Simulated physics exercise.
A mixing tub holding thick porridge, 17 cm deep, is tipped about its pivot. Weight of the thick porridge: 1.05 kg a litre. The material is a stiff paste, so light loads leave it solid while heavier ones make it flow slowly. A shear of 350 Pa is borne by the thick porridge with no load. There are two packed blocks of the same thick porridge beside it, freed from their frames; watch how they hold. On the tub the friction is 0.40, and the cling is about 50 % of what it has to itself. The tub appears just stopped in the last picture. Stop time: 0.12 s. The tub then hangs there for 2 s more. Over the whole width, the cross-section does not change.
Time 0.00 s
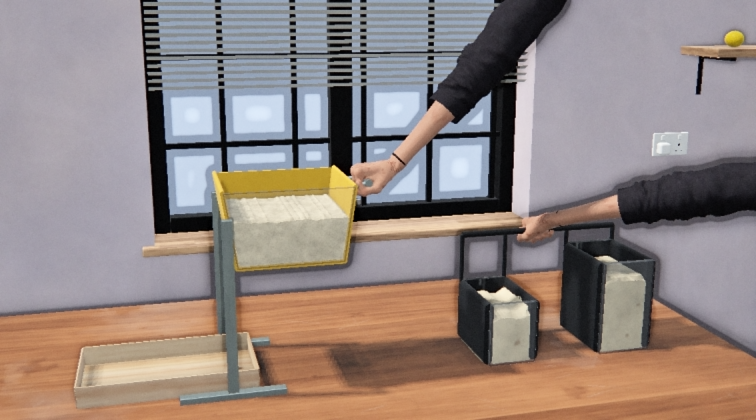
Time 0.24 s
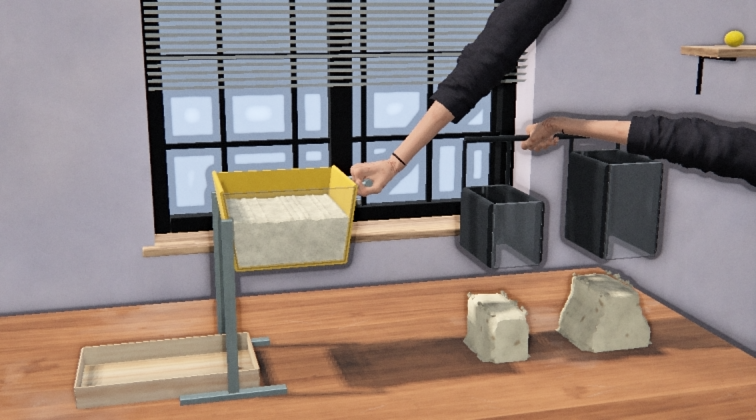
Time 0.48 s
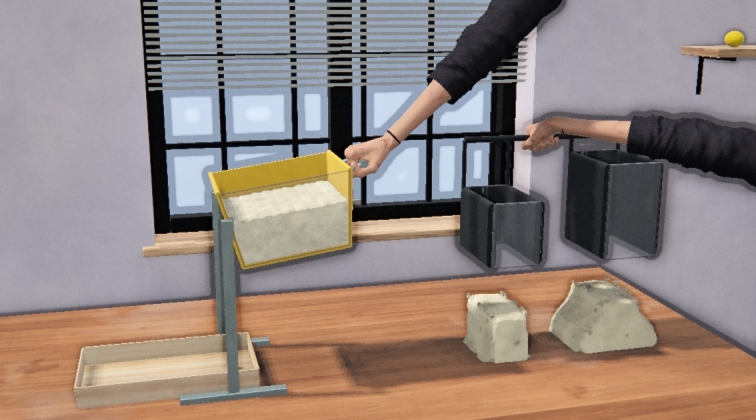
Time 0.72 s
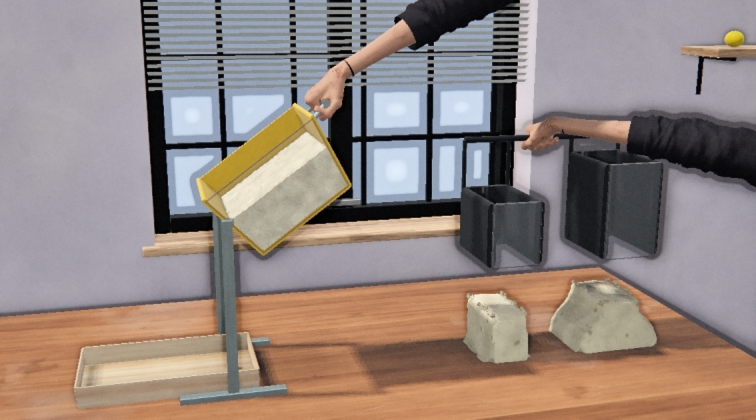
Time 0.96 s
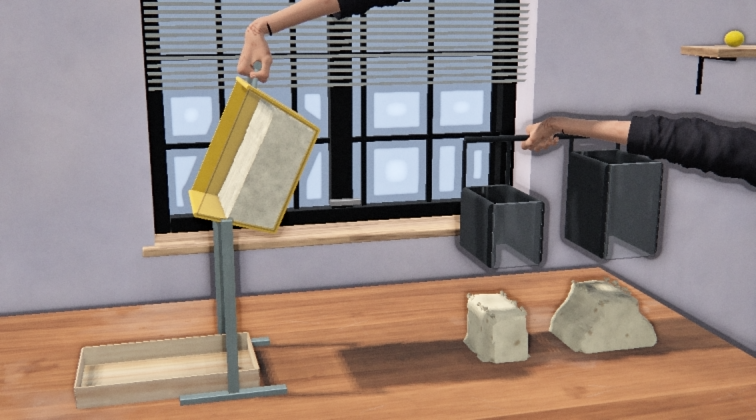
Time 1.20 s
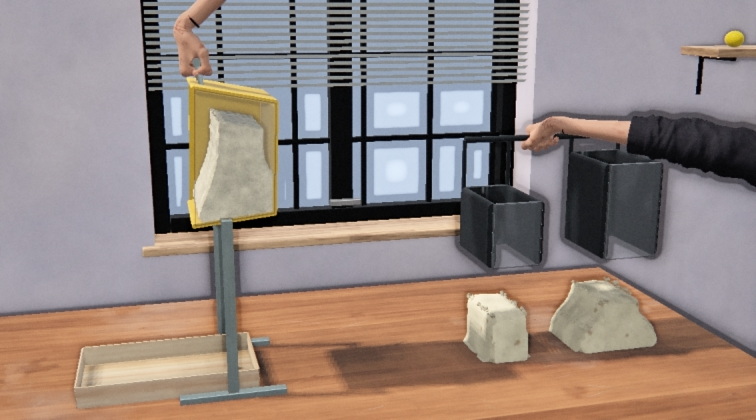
Two dark-sleeved arms reach in from the right over a wooden table, seen from the front by a still camera, before a window with blinds. One holds a yellow see-through tub of pale, thick paste on a grey stand above a shallow tray; the other grips a bar joining two black boxes. The boxes lift off two pale blocks, which slump, the right one more, then the tub tilts steeply leftward, its paste shifting inside.
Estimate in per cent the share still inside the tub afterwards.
I would say about 41 percent.
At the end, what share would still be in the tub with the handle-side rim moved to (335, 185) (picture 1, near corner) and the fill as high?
That would leave about 50 % in the tub.
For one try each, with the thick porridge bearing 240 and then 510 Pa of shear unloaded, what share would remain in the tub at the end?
Going in order, it's 35 % and then 50 %.
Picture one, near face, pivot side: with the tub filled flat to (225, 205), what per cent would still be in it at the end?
In that case, around 25 percent.
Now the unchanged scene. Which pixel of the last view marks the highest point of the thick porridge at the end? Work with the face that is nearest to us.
Highest point: Approx. (245, 182).
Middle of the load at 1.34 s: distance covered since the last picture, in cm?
Close to 5 centimetres.
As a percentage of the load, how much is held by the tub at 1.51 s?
Near 55 in a hundred.
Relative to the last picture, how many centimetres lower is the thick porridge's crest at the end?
Roughly 13 cm.
By 1.34 s, the tub is at 88 degrees and holds 89 %.
By 1.51 s, the tub is at 88 degrees and holds 53 %.
By 1.68 s, the tub is at 88 degrees and holds 41 %.
By 1.85 s, the tub is at 88 degrees and holds 41 %.
By 3.20 s, at the end, the tub is at 88 degrees and holds 41 %.
